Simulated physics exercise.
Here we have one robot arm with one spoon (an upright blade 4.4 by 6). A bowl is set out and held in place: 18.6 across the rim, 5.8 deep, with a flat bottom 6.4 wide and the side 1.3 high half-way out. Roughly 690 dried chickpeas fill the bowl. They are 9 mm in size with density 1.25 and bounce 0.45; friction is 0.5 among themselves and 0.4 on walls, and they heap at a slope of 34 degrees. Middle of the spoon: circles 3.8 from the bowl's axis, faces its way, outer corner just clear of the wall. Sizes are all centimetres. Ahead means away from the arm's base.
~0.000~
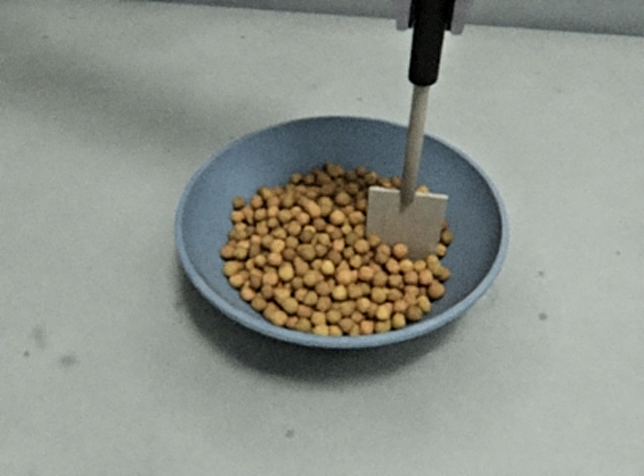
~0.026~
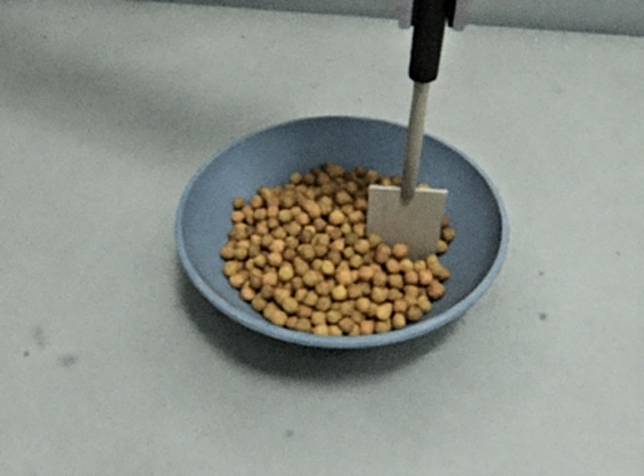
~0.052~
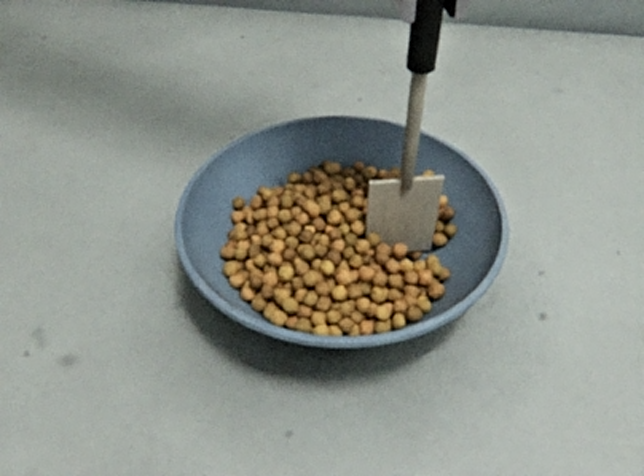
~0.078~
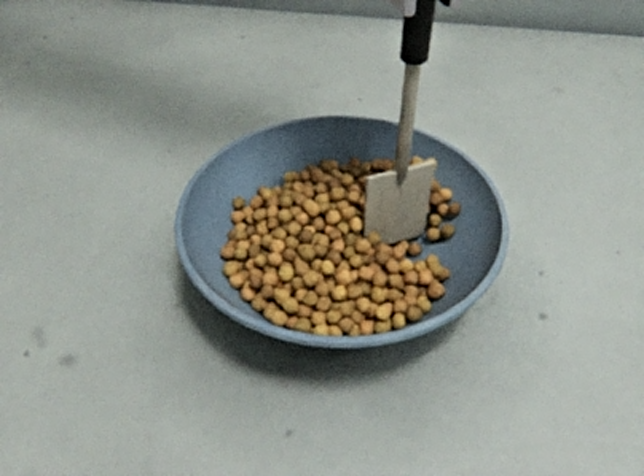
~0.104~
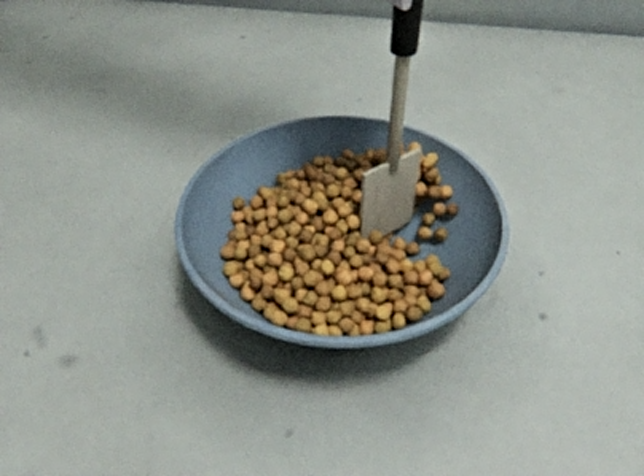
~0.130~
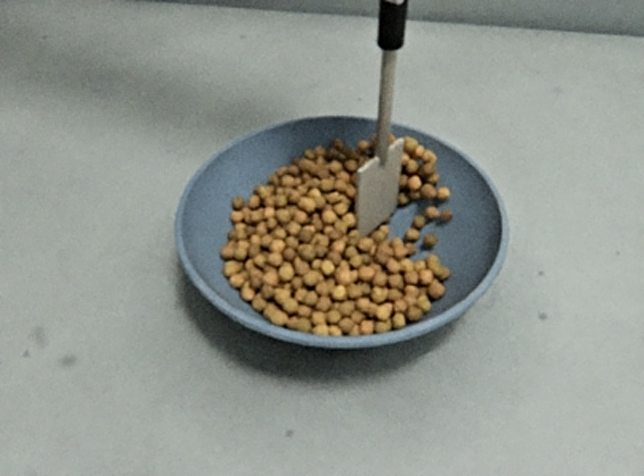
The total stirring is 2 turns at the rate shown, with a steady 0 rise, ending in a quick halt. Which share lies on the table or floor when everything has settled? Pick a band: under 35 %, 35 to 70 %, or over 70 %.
Under 35 %.
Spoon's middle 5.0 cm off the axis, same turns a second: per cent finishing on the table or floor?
That would come to roughly 25 percent.
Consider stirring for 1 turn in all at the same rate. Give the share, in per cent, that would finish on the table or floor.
In that case some 10 per cent.
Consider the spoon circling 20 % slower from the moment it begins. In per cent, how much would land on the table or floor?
It would come to around 10 percent.
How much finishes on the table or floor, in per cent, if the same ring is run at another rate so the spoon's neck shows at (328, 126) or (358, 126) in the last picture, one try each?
Around 50 and 35 percent, in that order.
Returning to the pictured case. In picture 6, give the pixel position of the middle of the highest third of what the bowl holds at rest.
(417, 214).
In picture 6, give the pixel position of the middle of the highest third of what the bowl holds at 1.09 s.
Around (267, 279).
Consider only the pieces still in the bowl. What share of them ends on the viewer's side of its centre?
40 %.
By 0.61 s, 319° round, highest piece 8 above the table; 638 in the bowl, 42 on the table or floor, 12 in flight or on the tool.
By 1.09 s, 219° round, highest piece 7 above the table; 600 in the bowl, 87 on the table or floor, 5 in flight or on the tool.
By 1.53 s, 0° round, highest piece 6 above the table; 581 in the bowl, 110 on the table or floor, 1 in flight or on the tool.
By 2.23 s, 0° round, highest piece 6 above the table; 581 in the bowl, 111 on the table or floor.
Final count, 581 in the bowl, 111 on the table or floor. That is 16 % on the table or floor.
